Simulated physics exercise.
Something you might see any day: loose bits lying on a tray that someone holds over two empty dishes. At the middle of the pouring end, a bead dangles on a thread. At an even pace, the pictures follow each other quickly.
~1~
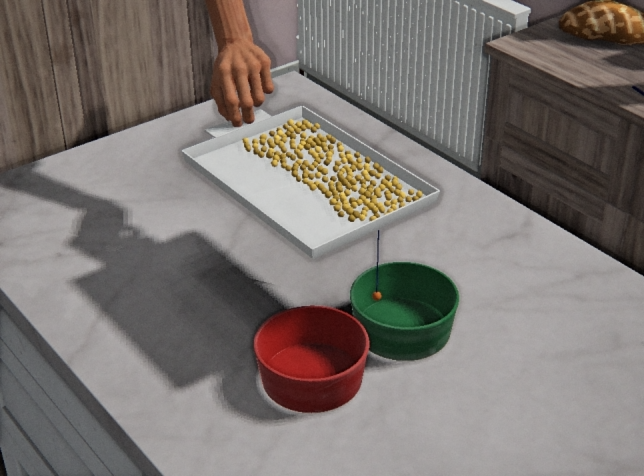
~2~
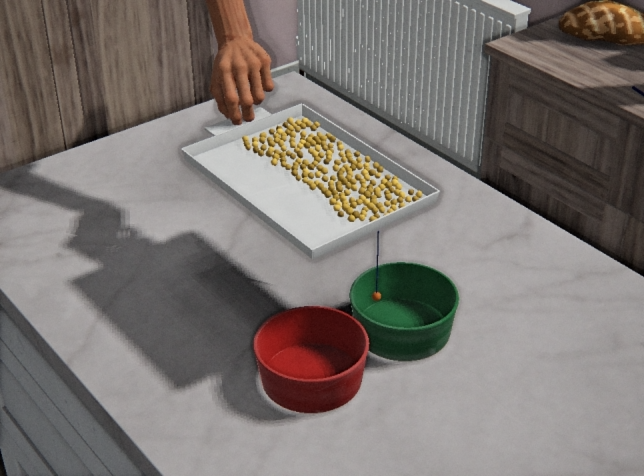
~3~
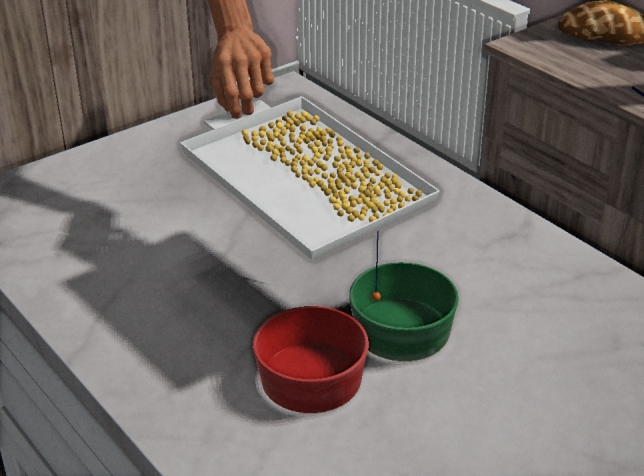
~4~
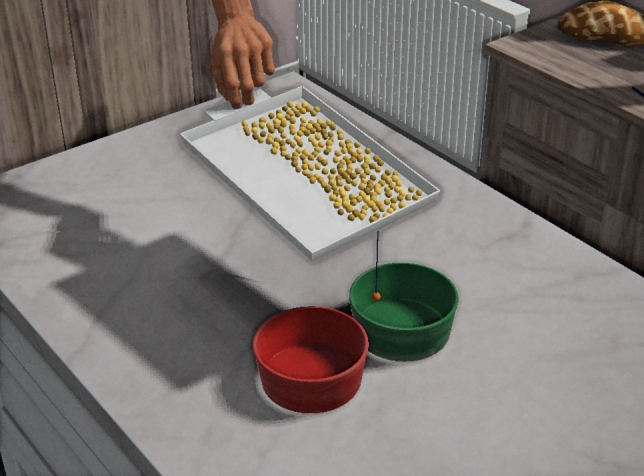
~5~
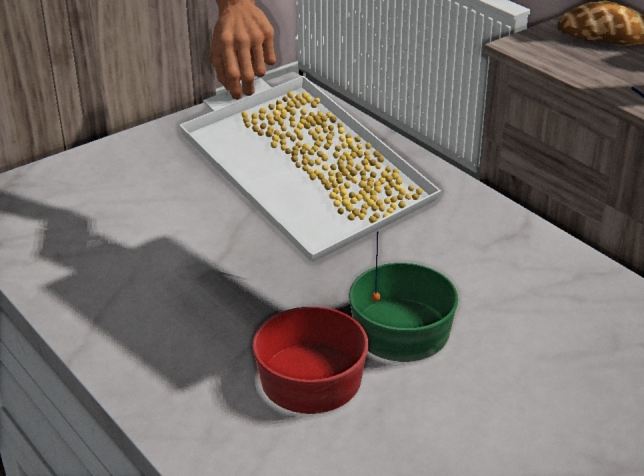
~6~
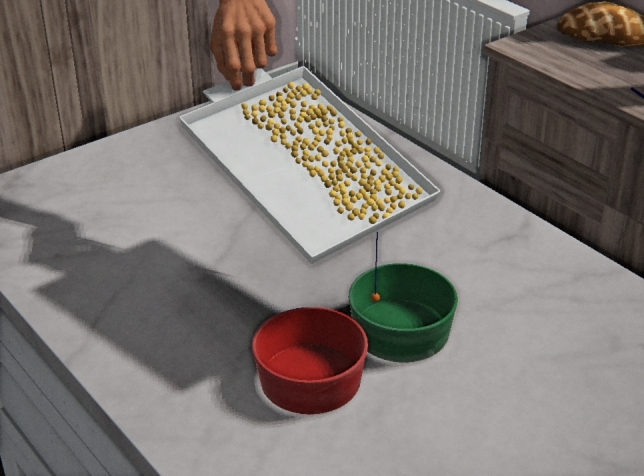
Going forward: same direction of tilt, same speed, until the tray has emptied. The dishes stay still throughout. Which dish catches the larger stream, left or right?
The left one.
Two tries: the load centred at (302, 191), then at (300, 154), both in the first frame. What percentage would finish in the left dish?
Near 60 % and 50 %.
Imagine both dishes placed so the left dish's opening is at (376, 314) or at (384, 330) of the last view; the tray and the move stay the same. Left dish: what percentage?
Around 40 and then 70 per cent.
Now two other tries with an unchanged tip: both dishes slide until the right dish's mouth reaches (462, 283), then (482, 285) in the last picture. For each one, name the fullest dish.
Try 1 - the dish at left, try 2 - the dish at left.
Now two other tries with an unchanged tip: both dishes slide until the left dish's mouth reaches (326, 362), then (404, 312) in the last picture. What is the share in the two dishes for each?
In order: 90 per cent and 60 per cent.
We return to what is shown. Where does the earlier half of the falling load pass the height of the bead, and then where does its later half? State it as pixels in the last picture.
It passes near (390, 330) first and then near (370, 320).
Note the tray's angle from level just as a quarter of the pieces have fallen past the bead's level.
Approx. reading: About 110°.
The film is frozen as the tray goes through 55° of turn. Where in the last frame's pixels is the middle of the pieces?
Somewhere about pixel (361, 201).
Shortly afterwards, tray tipped steeply; all but a few on the tray; only a few in the air.
Next, tray tipped right over; all but a few on the tray; only a few in the left dish; only a few outside both.
Some moments later, tray tipped past a quarter turn; near a third in the left dish; a little in the right dish; near half outside both.
In the end, tray tipped past a quarter turn; near a third in the left dish; a little in the right dish; near half outside both.
